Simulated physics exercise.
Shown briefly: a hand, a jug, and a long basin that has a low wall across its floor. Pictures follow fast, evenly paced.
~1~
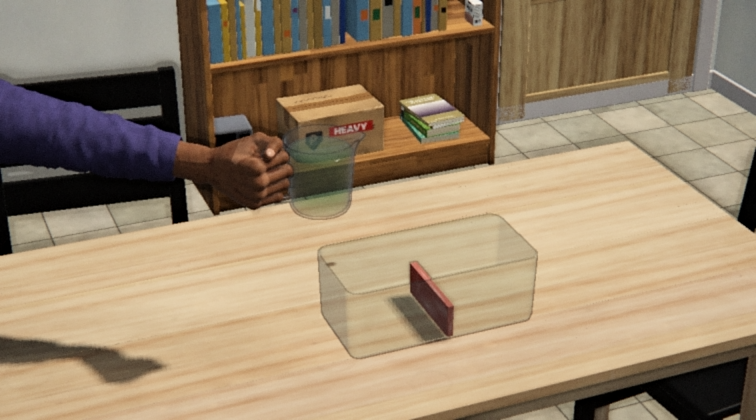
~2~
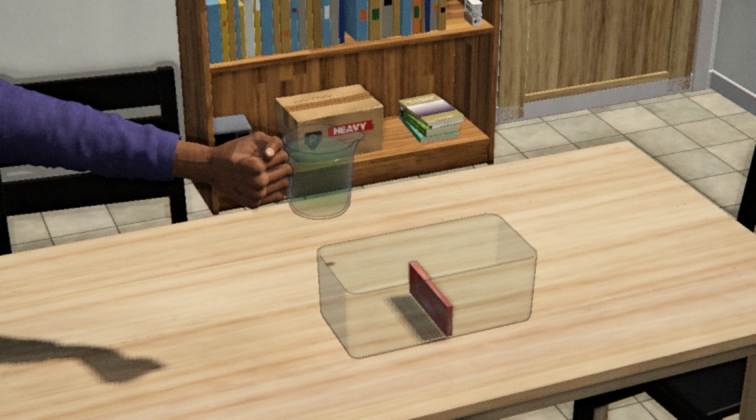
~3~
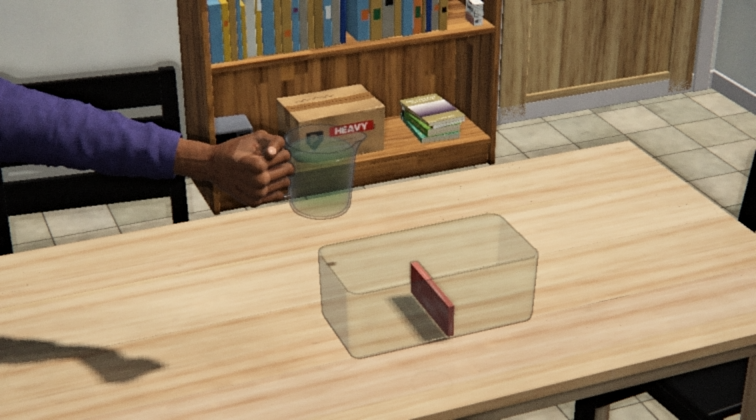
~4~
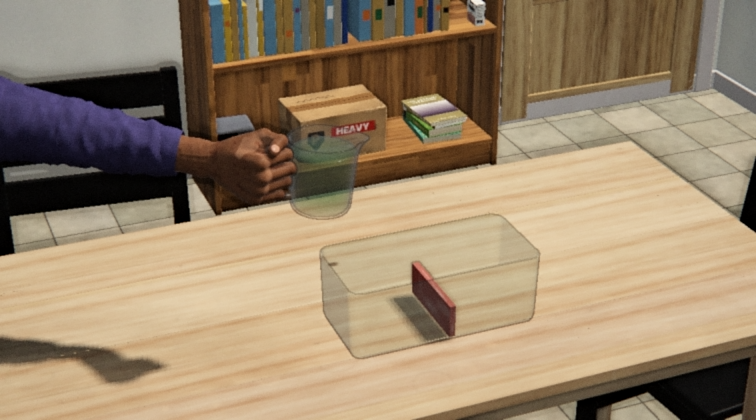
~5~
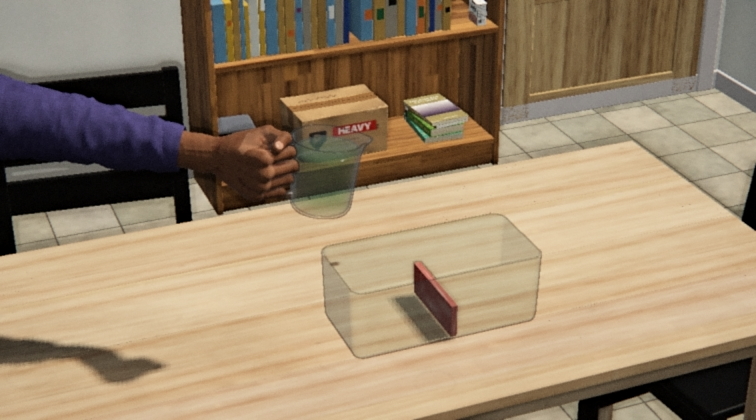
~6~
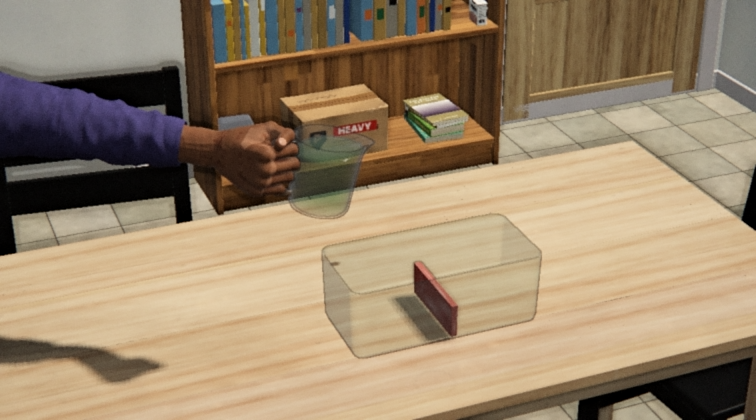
The video shows a hand in a purple sleeve holding a clear pitcher of greenish liquid above a table, near a long transparent basin with a low red wall across its floor, then gradually tilting the pitcher slightly rightward.
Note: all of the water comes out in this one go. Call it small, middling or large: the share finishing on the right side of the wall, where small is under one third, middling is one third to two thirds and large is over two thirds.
Small.
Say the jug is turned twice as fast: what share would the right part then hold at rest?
About 5 in a hundred.
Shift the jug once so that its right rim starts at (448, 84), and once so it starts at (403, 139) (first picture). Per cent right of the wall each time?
About 80 per cent, then about 70 per cent.
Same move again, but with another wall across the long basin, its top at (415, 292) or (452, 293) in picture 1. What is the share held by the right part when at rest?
35 % then 10 %.
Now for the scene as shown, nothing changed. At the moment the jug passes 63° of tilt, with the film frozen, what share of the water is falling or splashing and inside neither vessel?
Something close to 20 percent of it.
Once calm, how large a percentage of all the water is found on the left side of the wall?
95 %.
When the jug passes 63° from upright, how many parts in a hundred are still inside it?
About 75 % remains.
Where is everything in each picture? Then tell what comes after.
It leans 0°; its right rim is at (365, 132); the water meets the walls at (286, 154) and (351, 143); the long basin's rim runs from (332, 273) to (518, 235); the wall's top is at (432, 285), in the first picture.
It leans 0°; its right rim is at (365, 133); the water meets the walls at (285, 153) and (350, 143), in the second picture.
It leans 2°; its right rim is at (367, 133); the water meets the walls at (288, 153) and (352, 143), in the third picture.
It leans 4°; its right rim is at (369, 135); the water meets the walls at (290, 153) and (355, 143), in the fourth picture.
It leans 7°; its right rim is at (372, 137); the water meets the walls at (293, 153) and (358, 143), in the fifth picture.
It leans 11°; its right rim is at (374, 140); the water meets the walls at (295, 153) and (362, 143), in the sixth picture.
A moment on, the tilt is 63° and 76 per cent is still to pour, 6 is left of the wall and 0 right of it.
Next, the tilt is 100° and 19 per cent is still to pour, 61 is left of the wall and 0 right of it.
Then the tilt is 111° and 0 per cent is still to pour, 92 is left of the wall and 3 right of it.
Later the tilt is 111° and 0 per cent is still to pour, 93 is left of the wall and 3 right of it.
At rest 93 per cent lies left of the wall, 3 right of it and 5 outside.
